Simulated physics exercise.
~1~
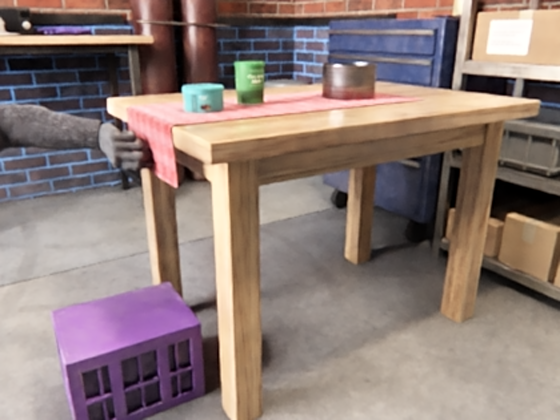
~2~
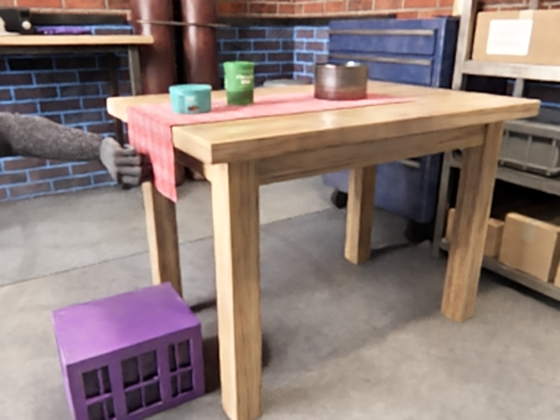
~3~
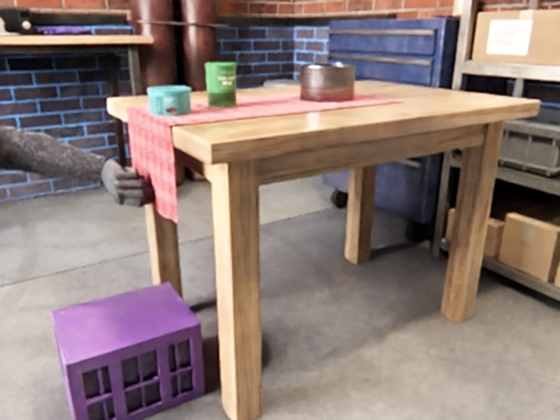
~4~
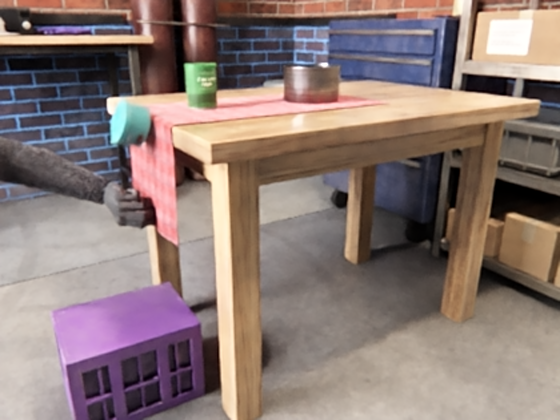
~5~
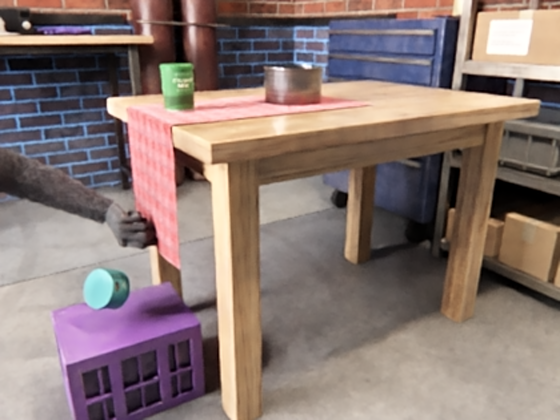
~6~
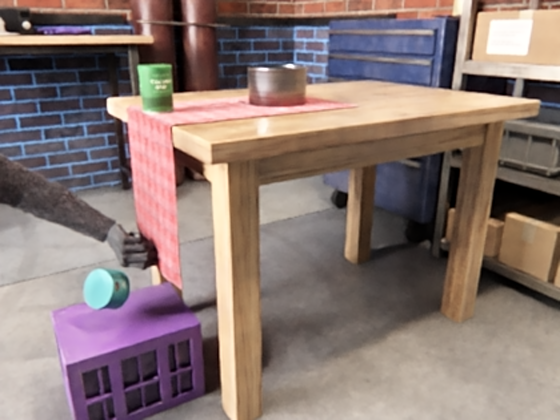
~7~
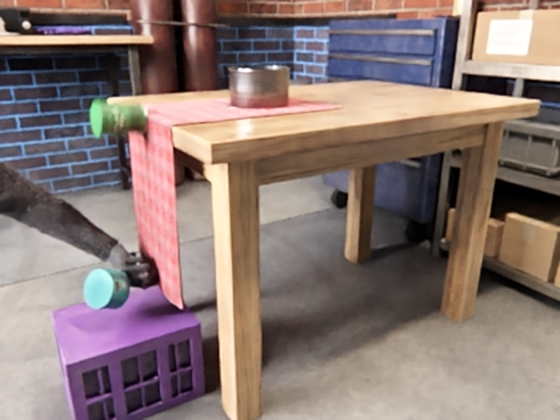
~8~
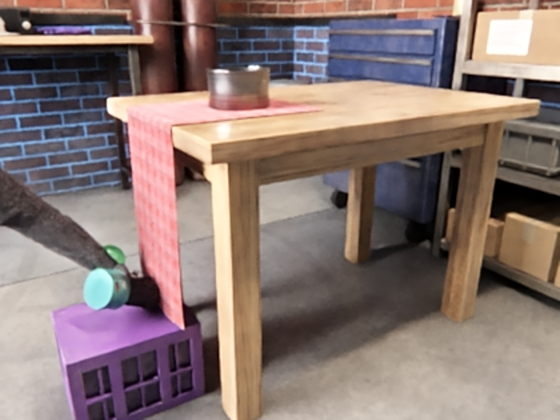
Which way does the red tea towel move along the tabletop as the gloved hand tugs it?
The red tea towel moves to the left, with more of it coming to hang down over the table's left end.
